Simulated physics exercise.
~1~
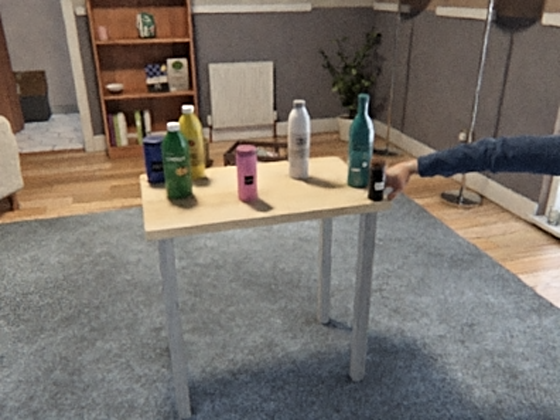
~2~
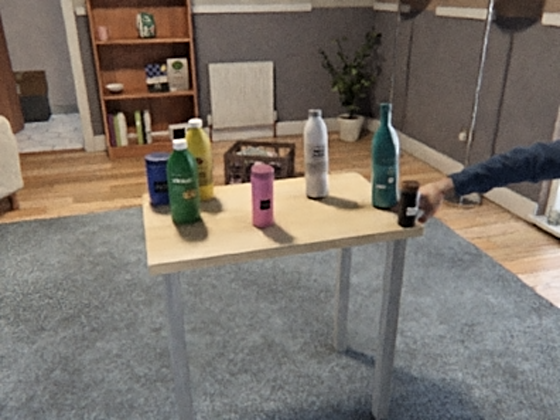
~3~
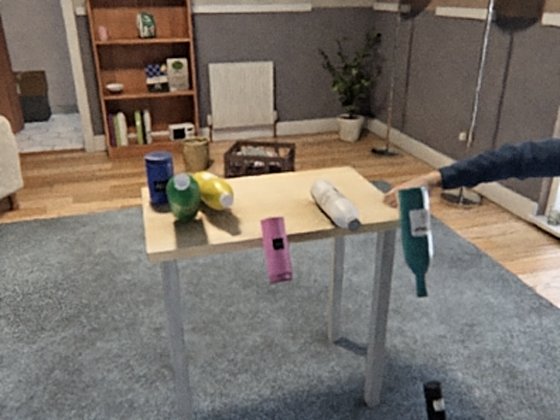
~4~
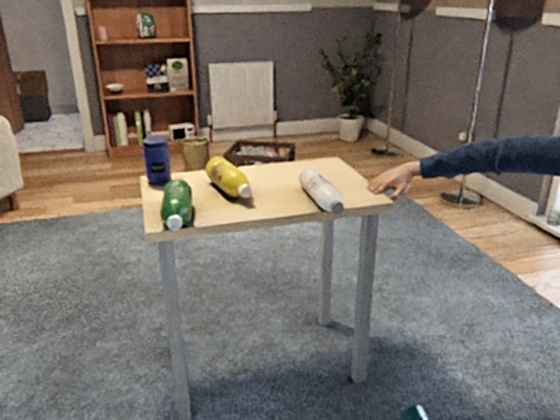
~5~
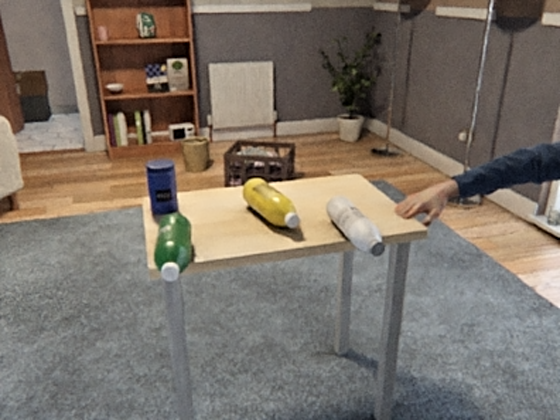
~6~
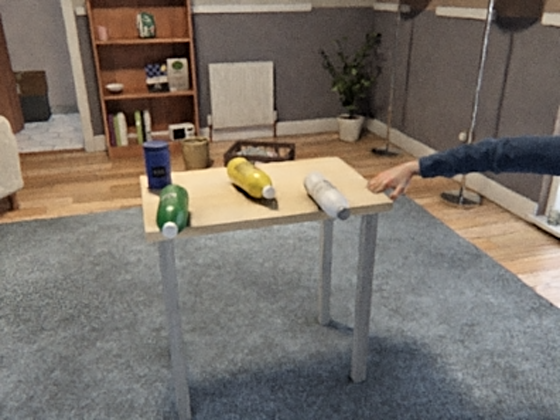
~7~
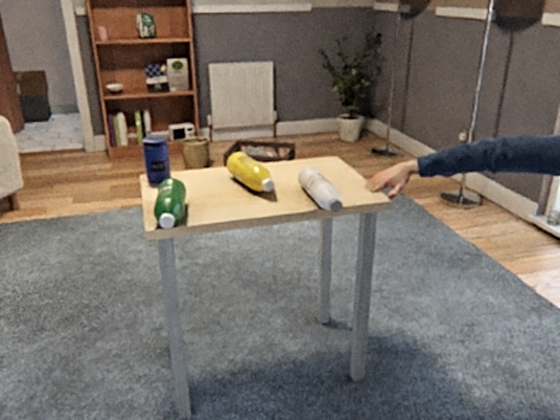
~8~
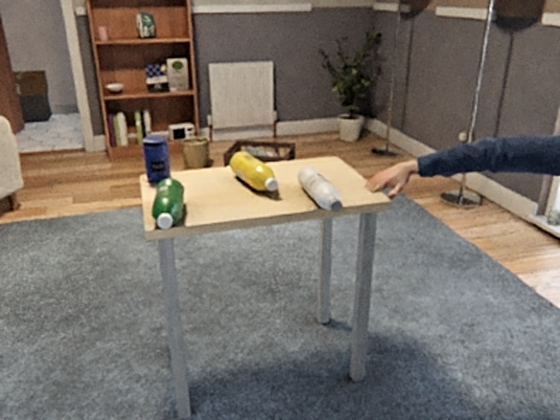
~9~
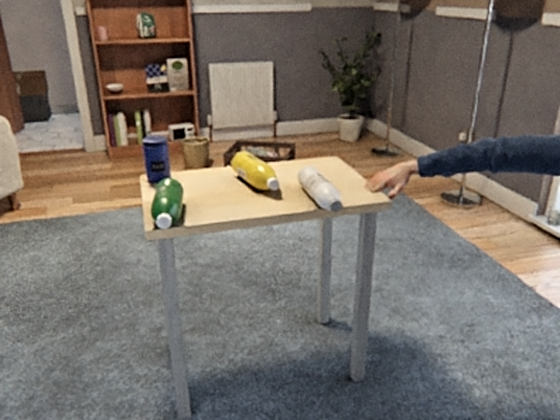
Living room, hand jerking a small table back and forth, bottles toppling, three items falling off, three lying over, blue jar upright.
